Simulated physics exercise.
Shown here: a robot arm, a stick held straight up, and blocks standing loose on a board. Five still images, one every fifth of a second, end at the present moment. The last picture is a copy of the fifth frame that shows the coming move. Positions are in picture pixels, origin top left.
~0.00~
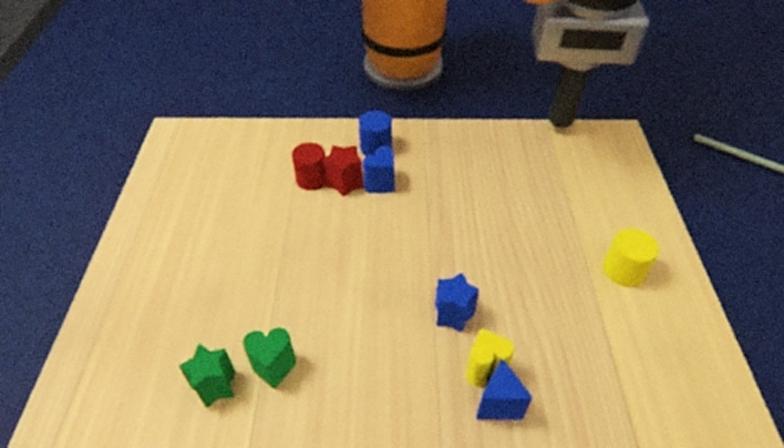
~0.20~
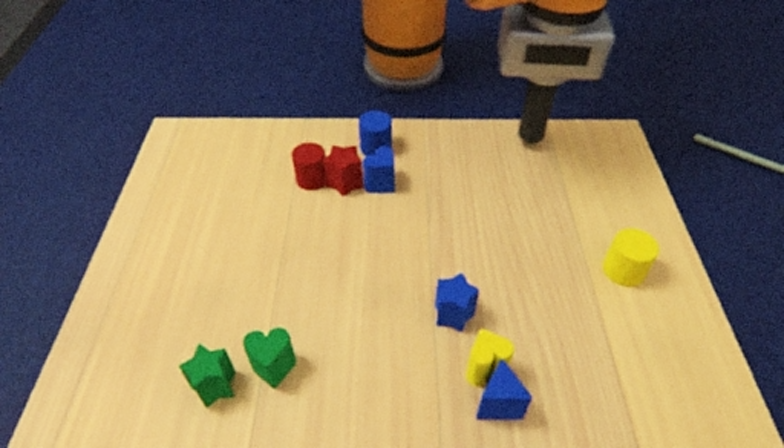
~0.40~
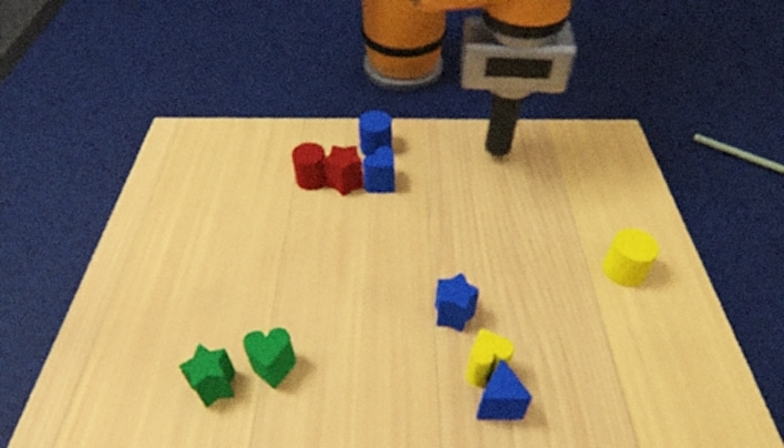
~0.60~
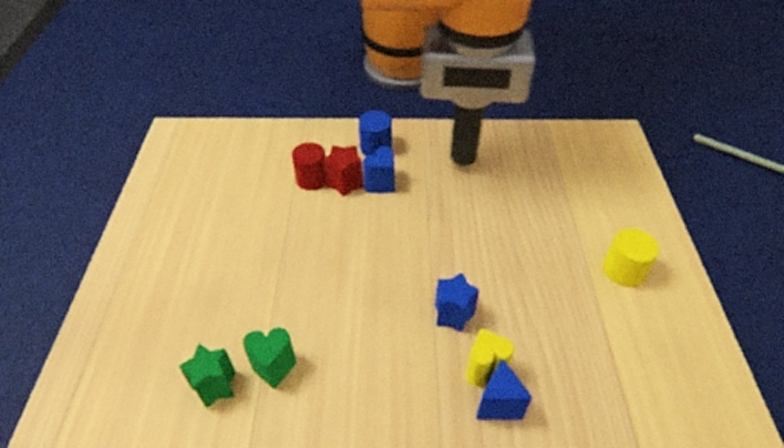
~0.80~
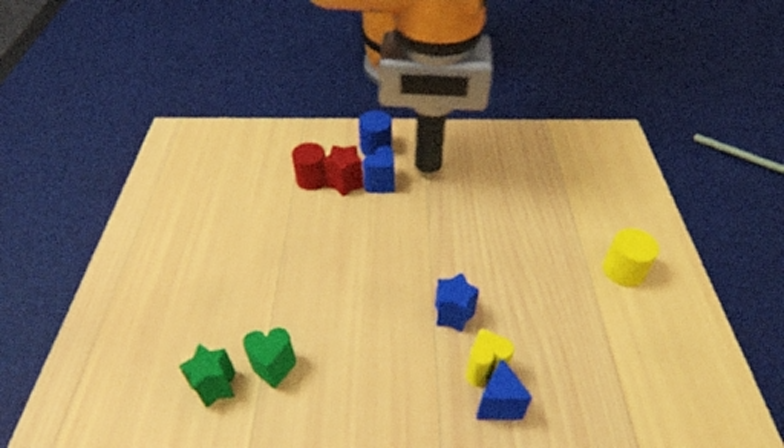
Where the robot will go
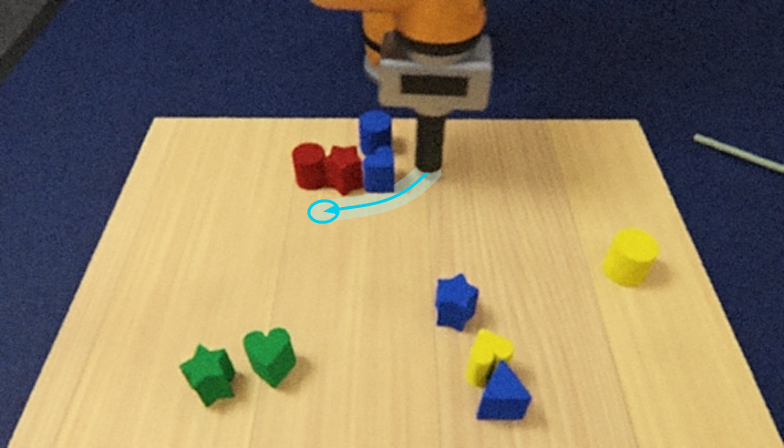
Robot arm moving a dark upright stick leftward across a wooden board's far edge, nearing red and blue blocks that stay still.
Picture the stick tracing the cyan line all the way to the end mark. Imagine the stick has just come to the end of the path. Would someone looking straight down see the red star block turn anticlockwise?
Yes, I think so.
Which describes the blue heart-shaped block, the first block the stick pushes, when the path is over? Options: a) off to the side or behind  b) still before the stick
That would be a.
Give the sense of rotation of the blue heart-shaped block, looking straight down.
It ends up turned clockwise.
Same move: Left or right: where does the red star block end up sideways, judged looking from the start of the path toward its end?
The red star block goes right.
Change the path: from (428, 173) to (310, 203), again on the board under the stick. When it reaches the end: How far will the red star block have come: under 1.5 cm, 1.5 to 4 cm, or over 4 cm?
Above 4 cm.
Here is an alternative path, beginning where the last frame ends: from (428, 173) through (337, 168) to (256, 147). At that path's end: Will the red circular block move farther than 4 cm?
I believe not.
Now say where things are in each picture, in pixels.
In the first frame, lower end of the stick (561, 120), tops of blocks, red circular block (308, 152), red star block (343, 155), blue circular block (375, 120), blue heart-shaped block (381, 157).
In the second frame, stick (531, 135), blocks as before.
In the third frame, stick (498, 148), blocks as before.
In the fourth frame, stick (463, 157), blocks as before.
In the fifth frame, stick (428, 164), red circular block (308, 152), red star block (343, 155), blue circular block (375, 120), blue heart-shaped block (381, 157).
The drawn path runs from (428, 173) via (402, 193) and (365, 205), ending at (324, 211).
On the path given first. One third of the way, stick (402, 185); red circular block (305, 152); red star block (338, 155); blue heart-shaped block (376, 159), turned 15° clockwise.
Two thirds of the way, stick (364, 197); red circular block (300, 152); red star block (333, 150), turned 35° anticlockwise; blue heart-shaped block (364, 158), turned 75° clockwise.
At the end, stick (322, 203); red circular block (300, 152); red star block (333, 149), turned 35° anticlockwise; blue circular block not moved; blue heart-shaped block (364, 158), turned 75° clockwise.
